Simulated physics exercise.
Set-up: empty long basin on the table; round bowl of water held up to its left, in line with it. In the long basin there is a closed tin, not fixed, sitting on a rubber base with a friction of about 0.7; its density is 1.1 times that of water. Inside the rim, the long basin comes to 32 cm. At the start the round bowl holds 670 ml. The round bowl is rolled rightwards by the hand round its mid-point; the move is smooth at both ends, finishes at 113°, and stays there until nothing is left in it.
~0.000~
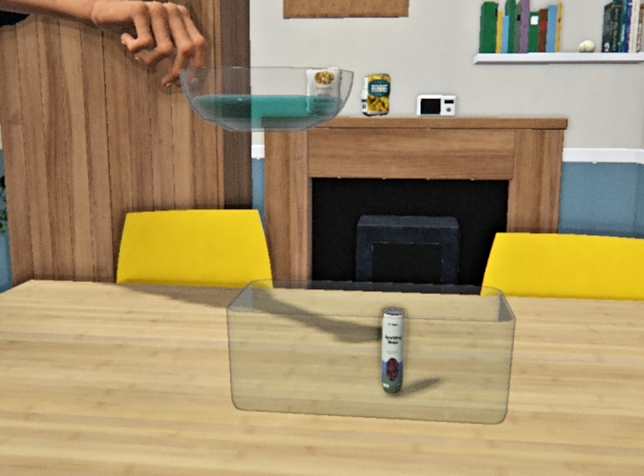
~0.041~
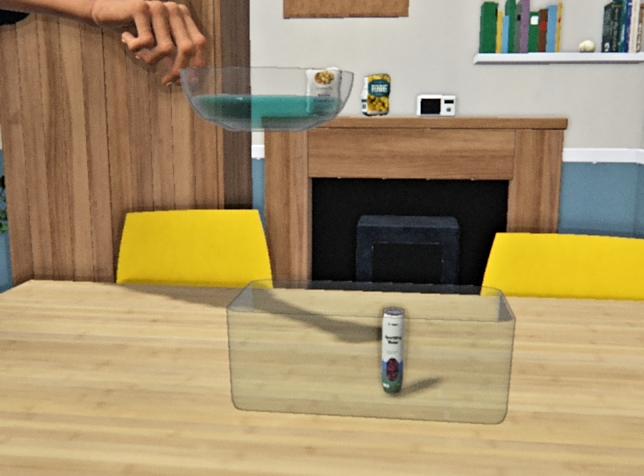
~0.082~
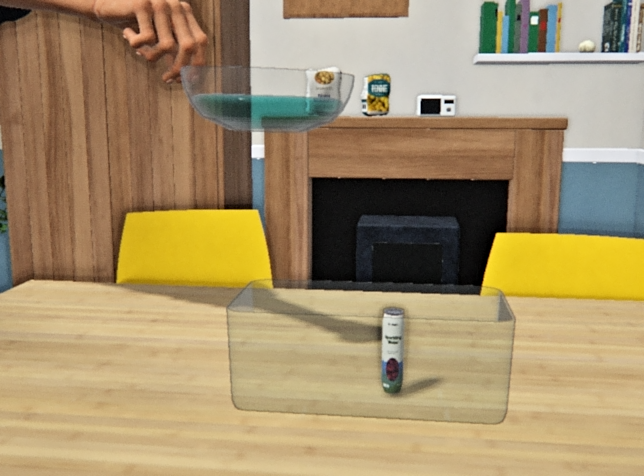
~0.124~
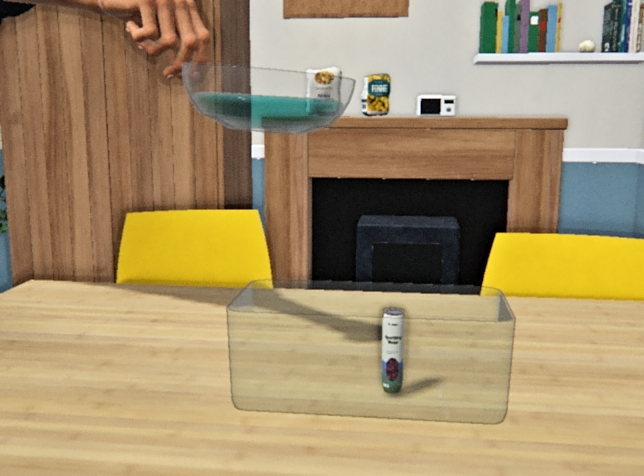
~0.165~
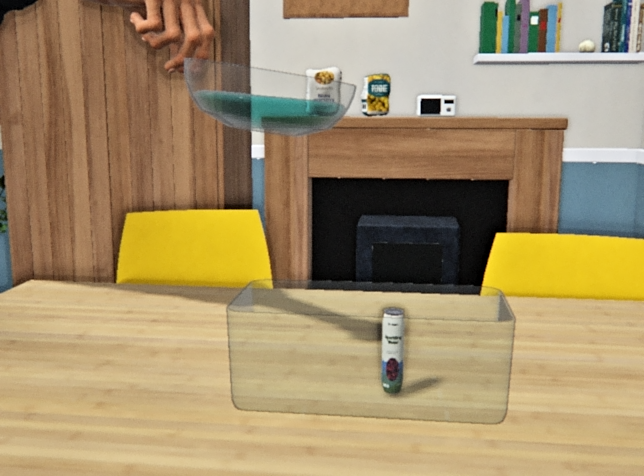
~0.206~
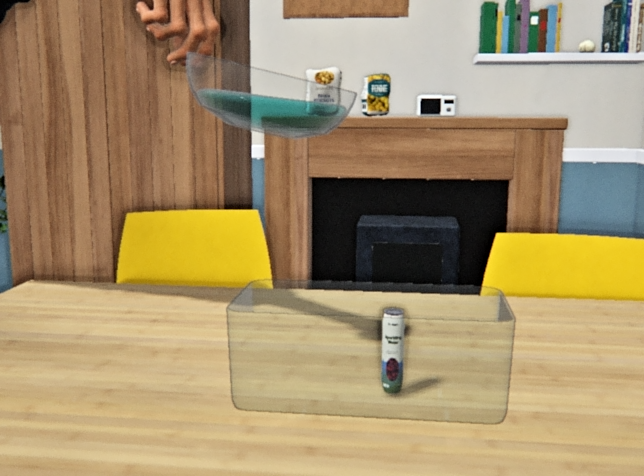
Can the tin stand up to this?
It does not keel over.
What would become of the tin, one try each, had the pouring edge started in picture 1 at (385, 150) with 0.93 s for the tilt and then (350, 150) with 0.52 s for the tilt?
Run one: It does not tip. Run two: It tumbles.
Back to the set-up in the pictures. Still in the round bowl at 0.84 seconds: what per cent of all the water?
0 %.
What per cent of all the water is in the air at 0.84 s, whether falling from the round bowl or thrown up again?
Roughly 10 %.
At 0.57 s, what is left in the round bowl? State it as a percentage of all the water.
Fraction remaining: Approx. 20 per cent.
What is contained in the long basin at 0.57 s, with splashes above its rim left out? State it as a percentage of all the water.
I reckon close to 8 percent of it.
Then, 0.57 s in, the tilt is 77° and 20 per cent is still to pour; the tin stands where it began.
Then, 0.84 s in, the tilt is 111° and 0 per cent is still to pour; the tin stands where it began.
Then, 1.12 s in, the tilt is 113° and 0 per cent is still to pour; the tin stands where it began.
Then, 1.43 s in, the tilt is 113° and 0 per cent is still to pour; the tin stands where it began.
Finally, the tin stands where it began.
